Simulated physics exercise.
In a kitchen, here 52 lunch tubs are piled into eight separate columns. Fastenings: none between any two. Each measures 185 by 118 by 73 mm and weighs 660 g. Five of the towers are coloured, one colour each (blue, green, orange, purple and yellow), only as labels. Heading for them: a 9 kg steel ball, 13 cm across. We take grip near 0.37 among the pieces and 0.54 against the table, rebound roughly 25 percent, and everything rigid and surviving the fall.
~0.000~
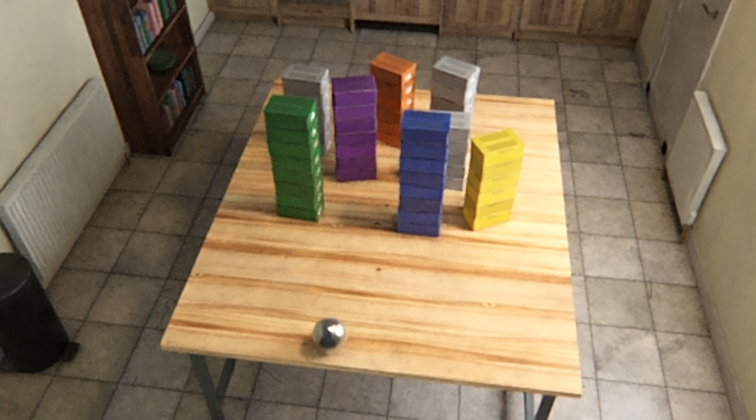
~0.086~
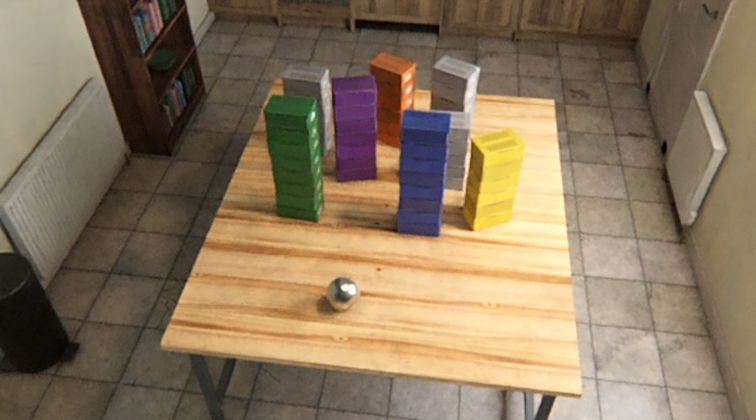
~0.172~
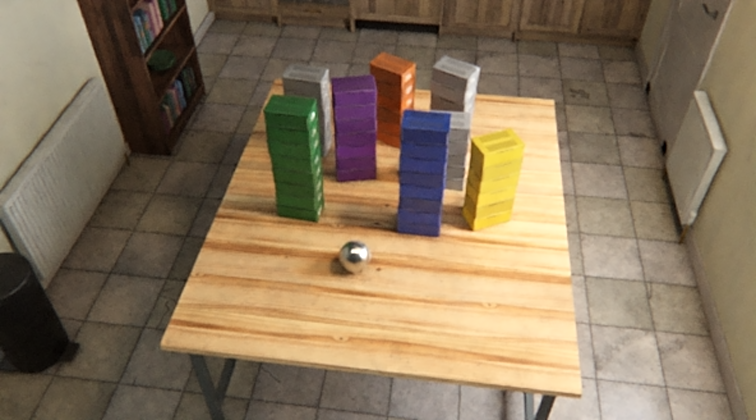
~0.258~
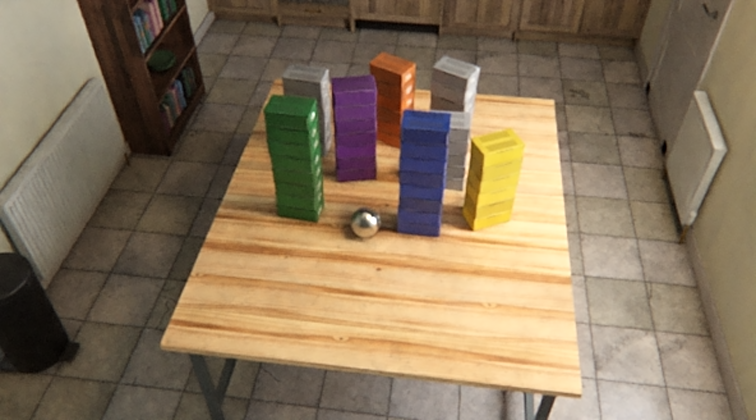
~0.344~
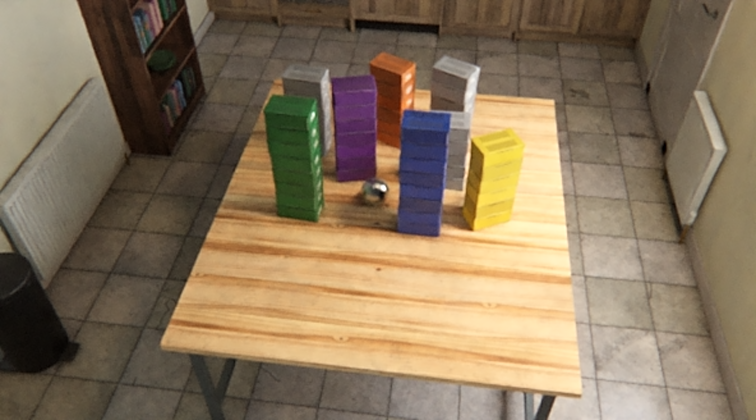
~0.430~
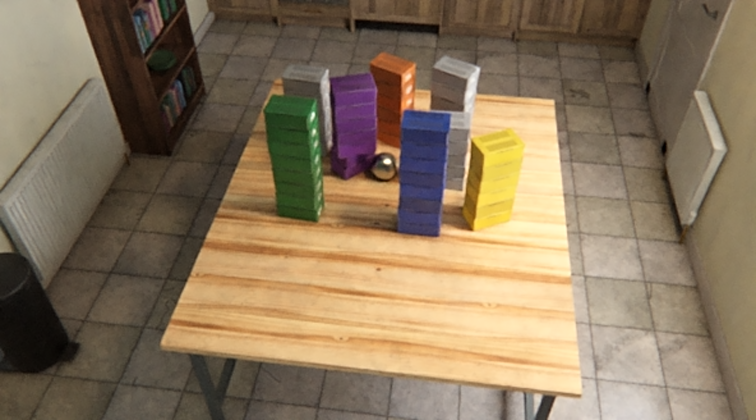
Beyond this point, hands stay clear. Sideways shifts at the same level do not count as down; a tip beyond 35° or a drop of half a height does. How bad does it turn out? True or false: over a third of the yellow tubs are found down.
False.
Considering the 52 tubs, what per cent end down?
Estimate: Close to 10%.
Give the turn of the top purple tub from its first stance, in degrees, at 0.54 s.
Tilt from start: Approx. 0 degrees.
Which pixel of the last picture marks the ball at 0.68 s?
Roughly at (407, 112).
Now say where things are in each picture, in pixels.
In the first frame (places mark the middle of the side facing us), ball (329, 335) 90 cm from contact, 2.3 m/s; top yellow tub (498, 141); top green tub (290, 105); nothing disturbed.
Ball (343, 293) 70 cm from contact, 2.3 m/s; top yellow tub (498, 141), in the second frame.
Ball (355, 256) 50 cm from contact, 2.3 m/s; top yellow tub (498, 141), in the third frame.
Ball (365, 222) 30 cm from contact, 2.3 m/s; top yellow tub (498, 141), in the fourth frame.
Ball (375, 191) 11 cm from contact, 2.3 m/s; top yellow tub (498, 141), in the fifth frame.
Ball (385, 165) after contact, 2.0 m/s; top yellow tub (498, 141); top purple tub (353, 83) leaning 3°; 7 disturbed, none down, in the sixth frame.
After 0.54 s, ball still moving; none of the 6 yellow tubs down (0 of 52 in all colours); top yellow tub unmoved; top orange tub leaning 3°.
After 0.68 s, ball still moving; none of the 6 yellow tubs down (2 of 52 in all colours); top yellow tub unmoved; top orange tub leaning 25°, 38 mm lower.
After 0.84 s, ball still moving; none of the 6 yellow tubs down (4 of 52 in all colours); top yellow tub unmoved; top orange tub leaning 63°, 26 cm lower.
After 1.34 s, ball still moving; none of the 6 yellow tubs down (5 of 52 in all colours); top yellow tub unmoved; top orange tub on its side.
By the end (1.6 s), ball rolling away; none of the 6 yellow tubs down (5 of 52 in all colours); top yellow tub unmoved; top orange tub on its side. That is 0 per cent. As the last picture would show them, middles, top yellow tub near (497, 148), top orange tub near (381, 150).
